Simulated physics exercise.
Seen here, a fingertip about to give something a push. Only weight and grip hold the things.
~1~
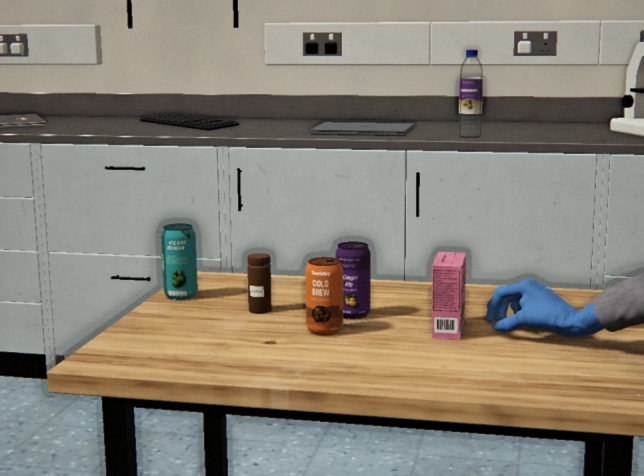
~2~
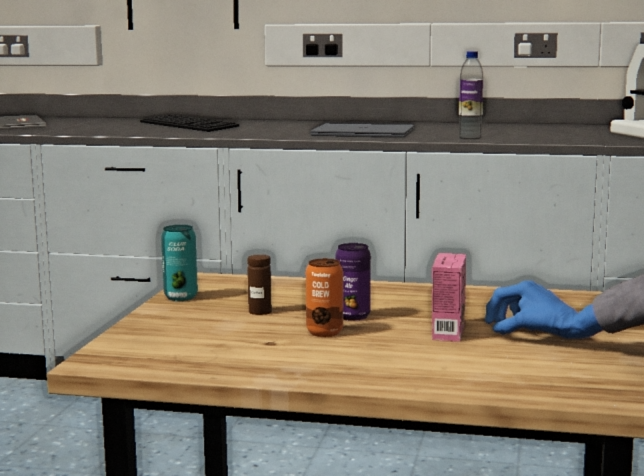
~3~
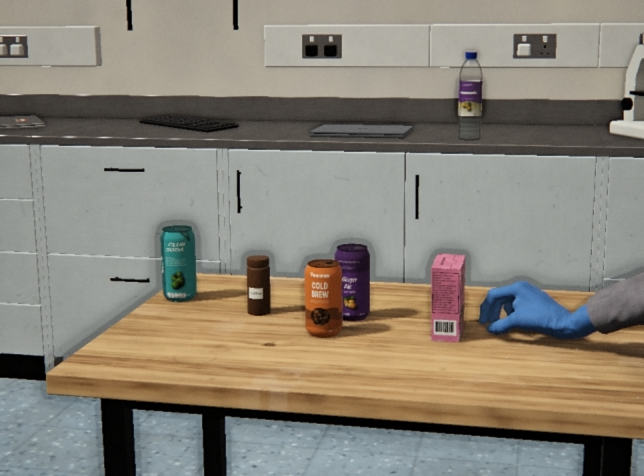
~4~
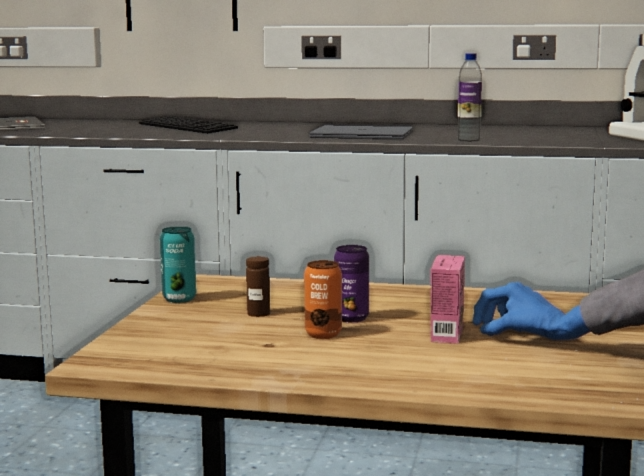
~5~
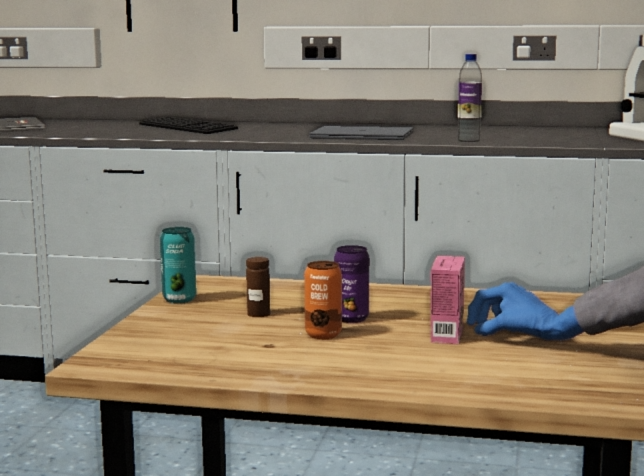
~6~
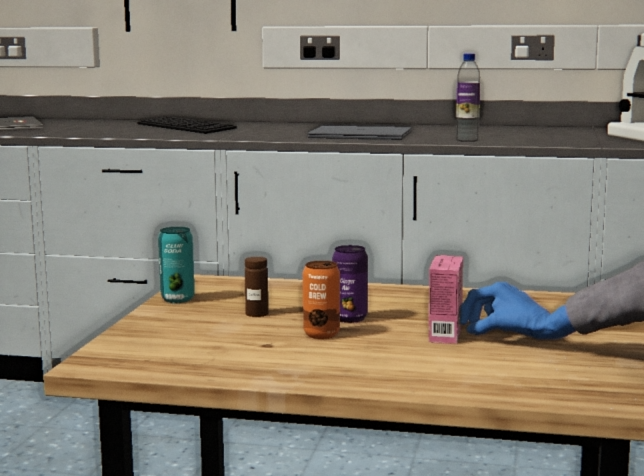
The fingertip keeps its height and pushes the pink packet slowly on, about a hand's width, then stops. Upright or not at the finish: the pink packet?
The pink packet keeps standing.
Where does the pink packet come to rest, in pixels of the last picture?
At about (377, 295).
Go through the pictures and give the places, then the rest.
The first frame shows pink packet (449, 295).
The second frame shows pink packet (449, 297).
The third frame shows pink packet (448, 297).
The fourth frame shows pink packet (448, 299).
The fifth frame shows pink packet (448, 299).
The sixth frame shows pink packet (446, 299).
Then, 0.50 s after the last picture, pink packet slid a little near (420, 297).
Then, 0.90 s after the last picture, pink packet slid about its own width near (397, 296).
At rest, moved from the start, pink packet. Seen from the same camera at the end, pink packet near (377, 295).
